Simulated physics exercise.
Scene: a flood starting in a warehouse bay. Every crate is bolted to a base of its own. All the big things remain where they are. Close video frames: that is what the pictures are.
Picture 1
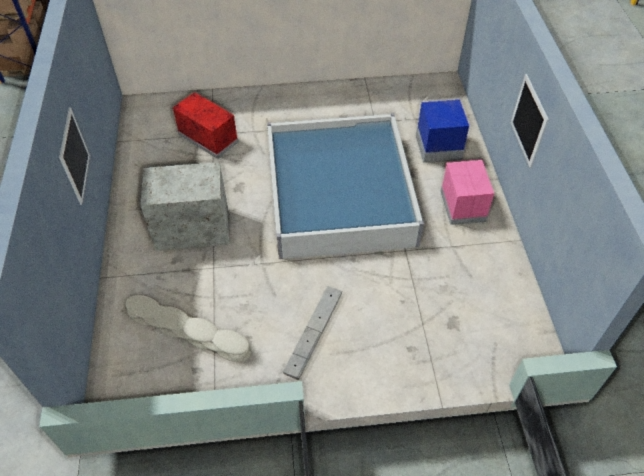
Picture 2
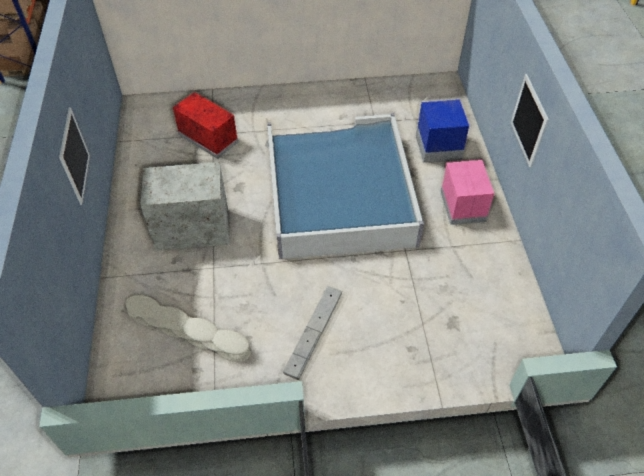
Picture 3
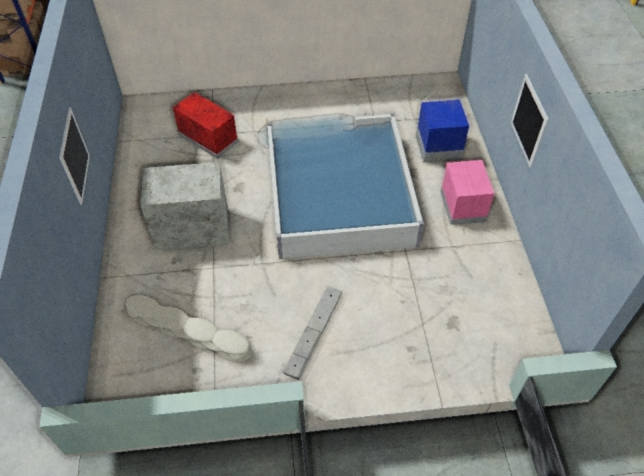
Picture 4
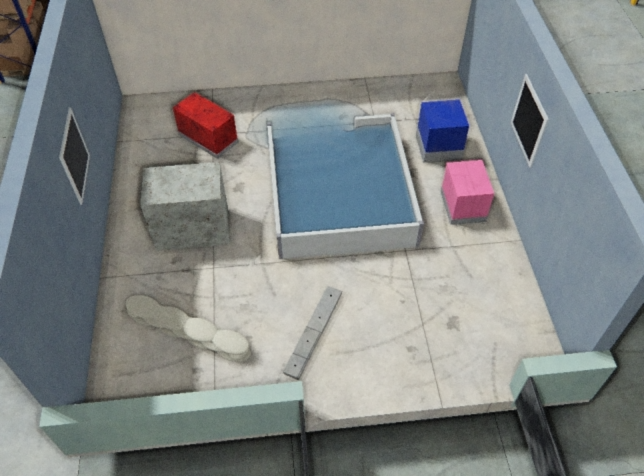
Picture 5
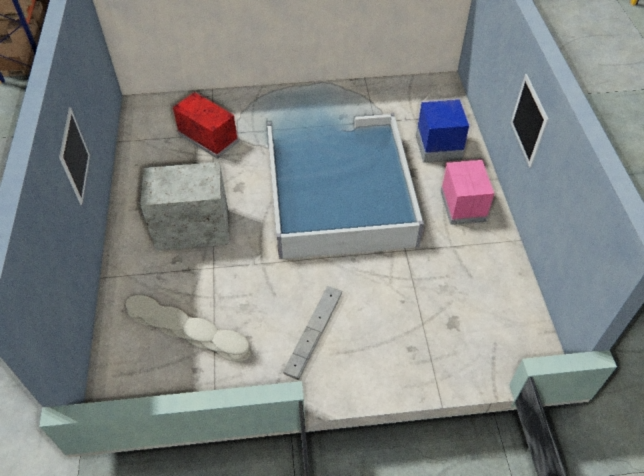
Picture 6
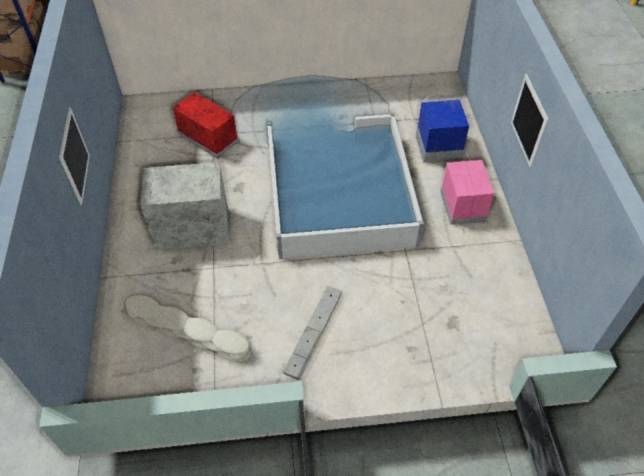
Water tank in a walled bay breaking open along its far side, water pouring out and spreading across the floor behind it.
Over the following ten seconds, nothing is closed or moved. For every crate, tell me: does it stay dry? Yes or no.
Here is how it goes: The pink crate, yes, it stays dry; the red crate, no, it gets wet; the blue crate, yes, it stays dry.
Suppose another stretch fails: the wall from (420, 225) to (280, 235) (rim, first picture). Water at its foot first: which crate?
The crate marked pink.
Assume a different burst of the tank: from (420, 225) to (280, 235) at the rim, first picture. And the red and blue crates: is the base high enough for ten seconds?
First the red crate: It is never reached; then the blue crate: It is never reached.
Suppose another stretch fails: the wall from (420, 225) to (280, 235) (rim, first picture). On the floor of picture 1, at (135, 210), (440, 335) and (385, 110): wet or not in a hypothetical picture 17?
Point by point: Unwetted, drenched, unwetted.
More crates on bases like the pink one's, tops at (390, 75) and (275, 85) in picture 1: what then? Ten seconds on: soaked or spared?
Order as asked: Flooded / flooded.
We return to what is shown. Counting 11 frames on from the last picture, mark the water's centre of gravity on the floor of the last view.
I'd say around (319, 151).
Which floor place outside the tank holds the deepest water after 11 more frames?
That spot is close to (291, 84).
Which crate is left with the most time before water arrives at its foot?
Answer: The pink one.
A moment on, water covers 15 % of the floor; the pink crate not reached, the red crate water round its plinth, the blue crate not reached.
Next, water covers 20 % of the floor; the pink crate not reached, the red crate water round its plinth, the blue crate not reached.
Then, water covers 35 % of the floor; the pink crate water round its plinth, the red crate water round its plinth, the blue crate water round its plinth.
Later, water covers 65 % of the floor; the pink crate water round its plinth, the red crate water round its plinth, the blue crate water round its plinth.
In the end, water covers 90 % of the floor; the pink crate stayed above the water, the red crate was topped, the blue crate stayed above the water.
